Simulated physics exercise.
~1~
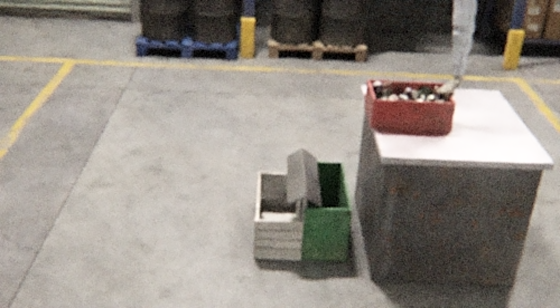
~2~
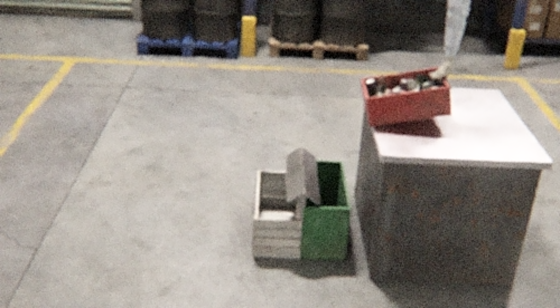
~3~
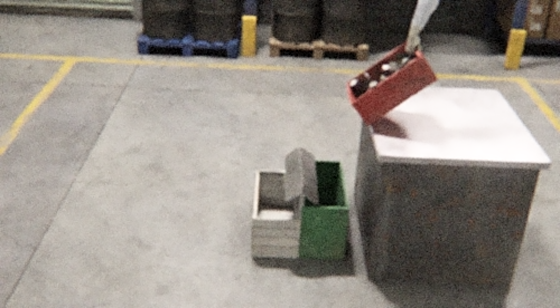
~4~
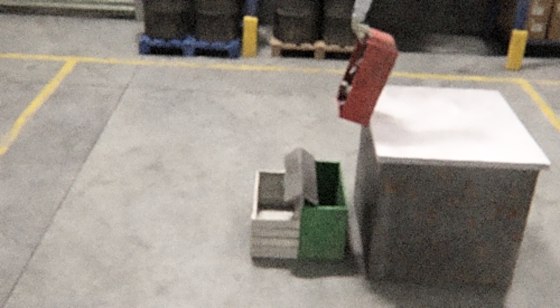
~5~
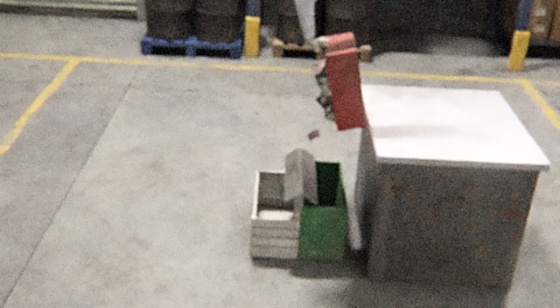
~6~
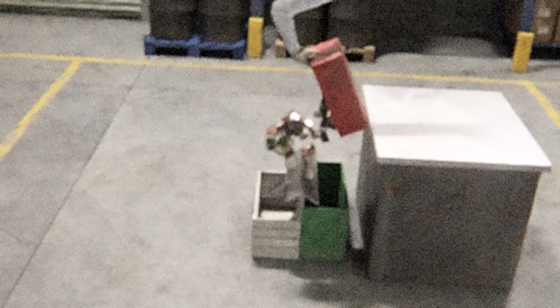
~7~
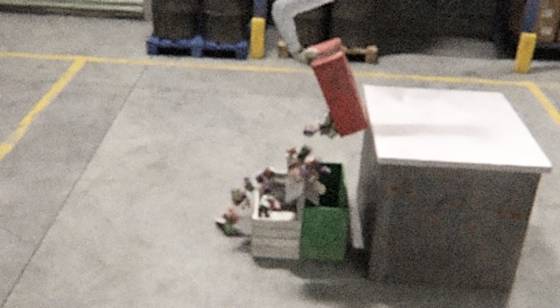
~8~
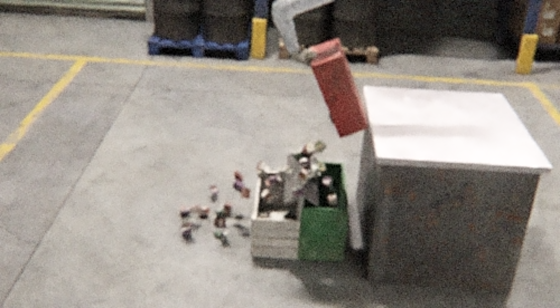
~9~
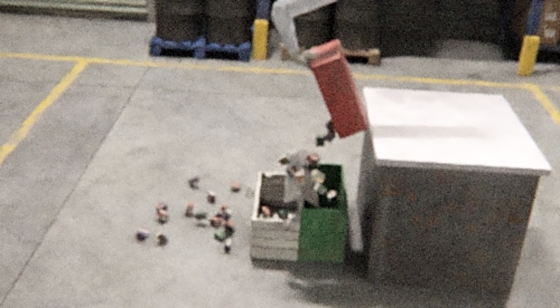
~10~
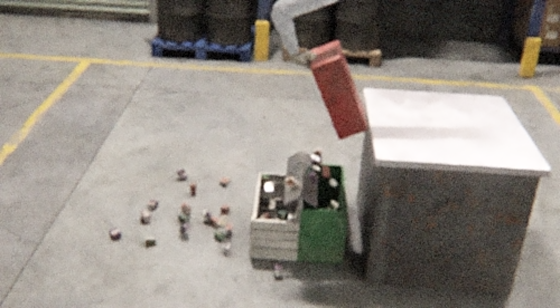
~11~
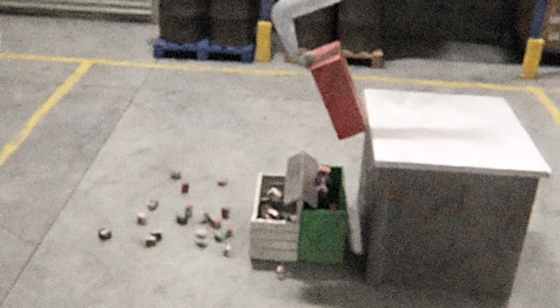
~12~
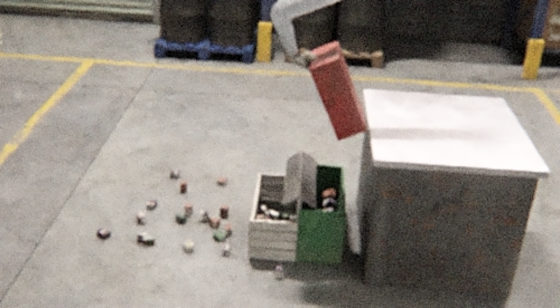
A red box full of small dark and pale pieces sits on a white-topped grey bench at the right of a warehouse floor, seen from above. Below, to the left, a whitish slatted box and a green trough stand side by side with a grey ridge between them. A pale arm lifts the red box, tips it leftward over the bench edge and holds it steeply tilted. The pieces pour out in a clump, strike the ridge and scatter. Some settle in both containers, while many roll left and come to rest across the floor.
